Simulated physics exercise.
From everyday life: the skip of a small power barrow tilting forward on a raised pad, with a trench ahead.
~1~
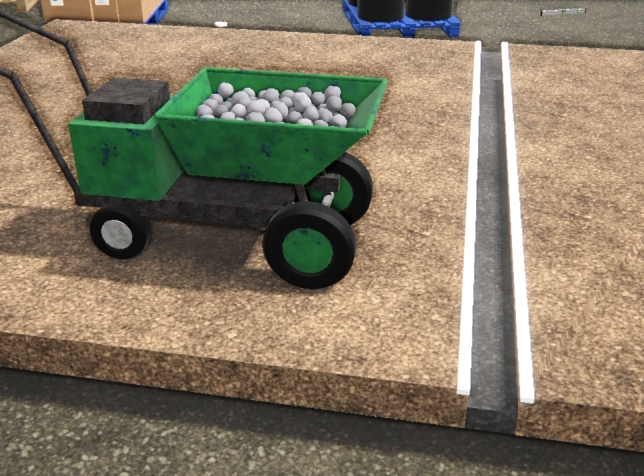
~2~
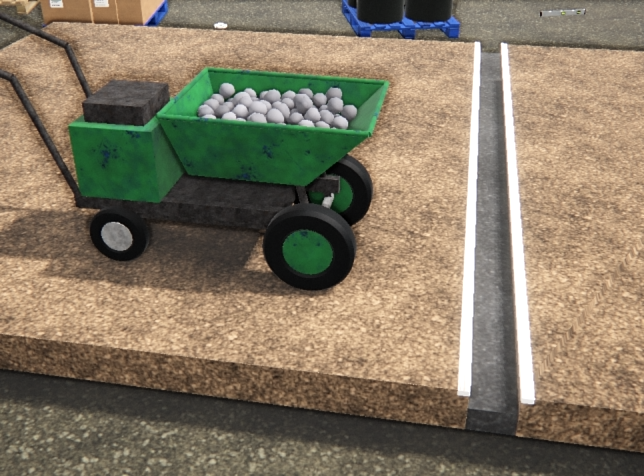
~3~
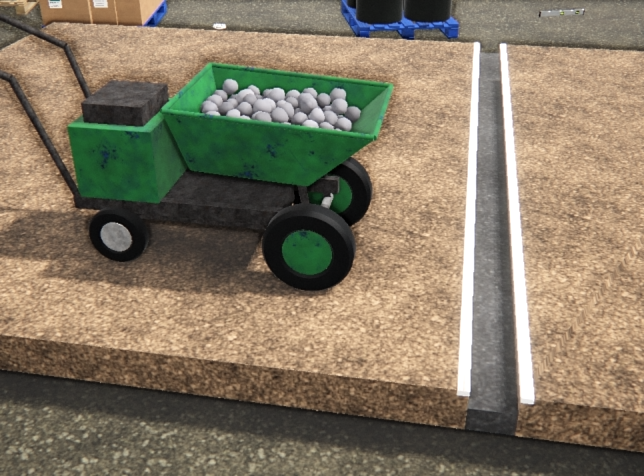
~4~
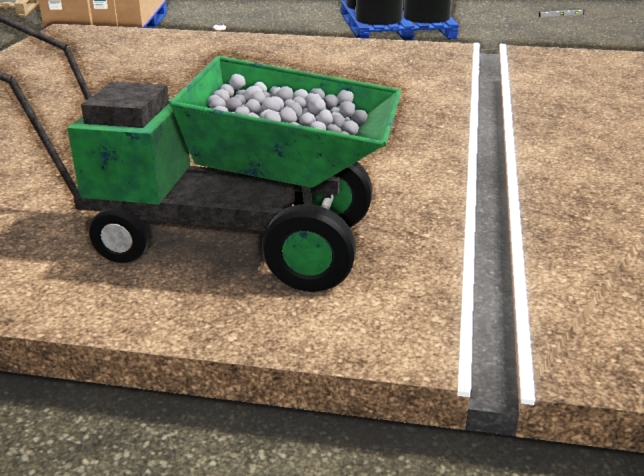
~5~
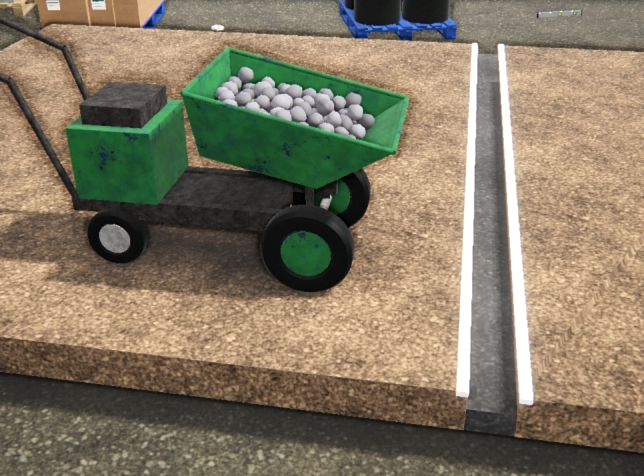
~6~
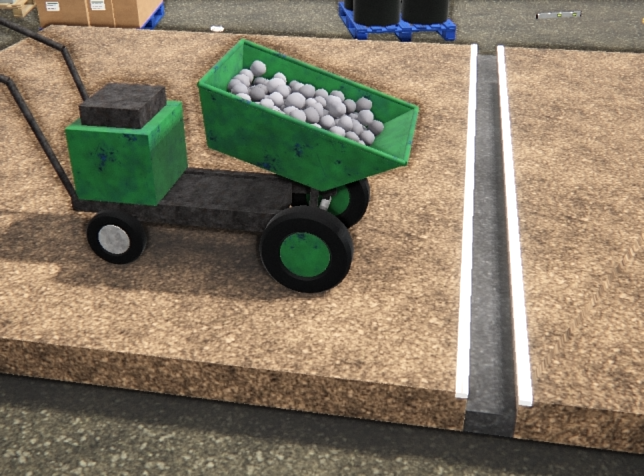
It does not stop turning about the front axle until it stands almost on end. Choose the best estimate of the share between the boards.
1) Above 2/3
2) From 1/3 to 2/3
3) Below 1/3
2, from 1/3 to 2/3.
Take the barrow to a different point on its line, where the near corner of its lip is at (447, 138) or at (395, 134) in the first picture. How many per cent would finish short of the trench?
The first gives 0 %, the second 0 %.
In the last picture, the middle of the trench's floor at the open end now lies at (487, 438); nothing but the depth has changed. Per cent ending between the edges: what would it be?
Close to 60 per cent.
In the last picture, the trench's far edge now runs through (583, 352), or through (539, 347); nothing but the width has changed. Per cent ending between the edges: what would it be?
80 %, give or take, and then 60 %.
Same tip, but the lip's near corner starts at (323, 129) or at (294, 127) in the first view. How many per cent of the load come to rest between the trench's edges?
40 % and 20 %.
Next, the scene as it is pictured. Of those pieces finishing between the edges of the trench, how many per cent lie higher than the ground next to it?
Roughly 55 percent.
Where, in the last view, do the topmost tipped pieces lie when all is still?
My guess for the top is about pixel (480, 259).
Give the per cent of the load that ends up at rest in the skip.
It comes to about 20 percent.
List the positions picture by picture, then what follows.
In the first frame, lip of the skip (367, 132), level; top of the load (256, 109), round cobbles; first edge of the trench (466, 336); far edge (524, 342), the trench under half as wide as the skip, and shallow for its width.
In the second frame, lip of the skip (369, 135), level; top of the load (258, 110).
In the third frame, lip of the skip (374, 138), tipped barely; top of the load (267, 108).
In the fourth frame, lip of the skip (383, 144), tipped a little; top of the load (258, 99).
In the fifth frame, lip of the skip (393, 152), tipped a little; top of the load (254, 107).
In the sixth frame, lip of the skip (405, 164), tipped clearly; top of the load (257, 95); first edge of the trench (464, 339); far edge (522, 345).
Just after the last frame, skip tipped steeply; every one in the skip.
A moment on, skip tipped right over; roughly half in the skip; about a tenth short of the trench; roughly a third in or heaped over the trench; just a few beyond it; just a few falling.
Further on, skip tipped right over; roughly a quarter in the skip; about a tenth short of the trench; roughly half in or heaped over the trench; roughly a quarter beyond it.
When it is over, skip tipped right over; roughly a quarter in the skip; about a tenth short of the trench; roughly half in or heaped over the trench; roughly a quarter beyond it.
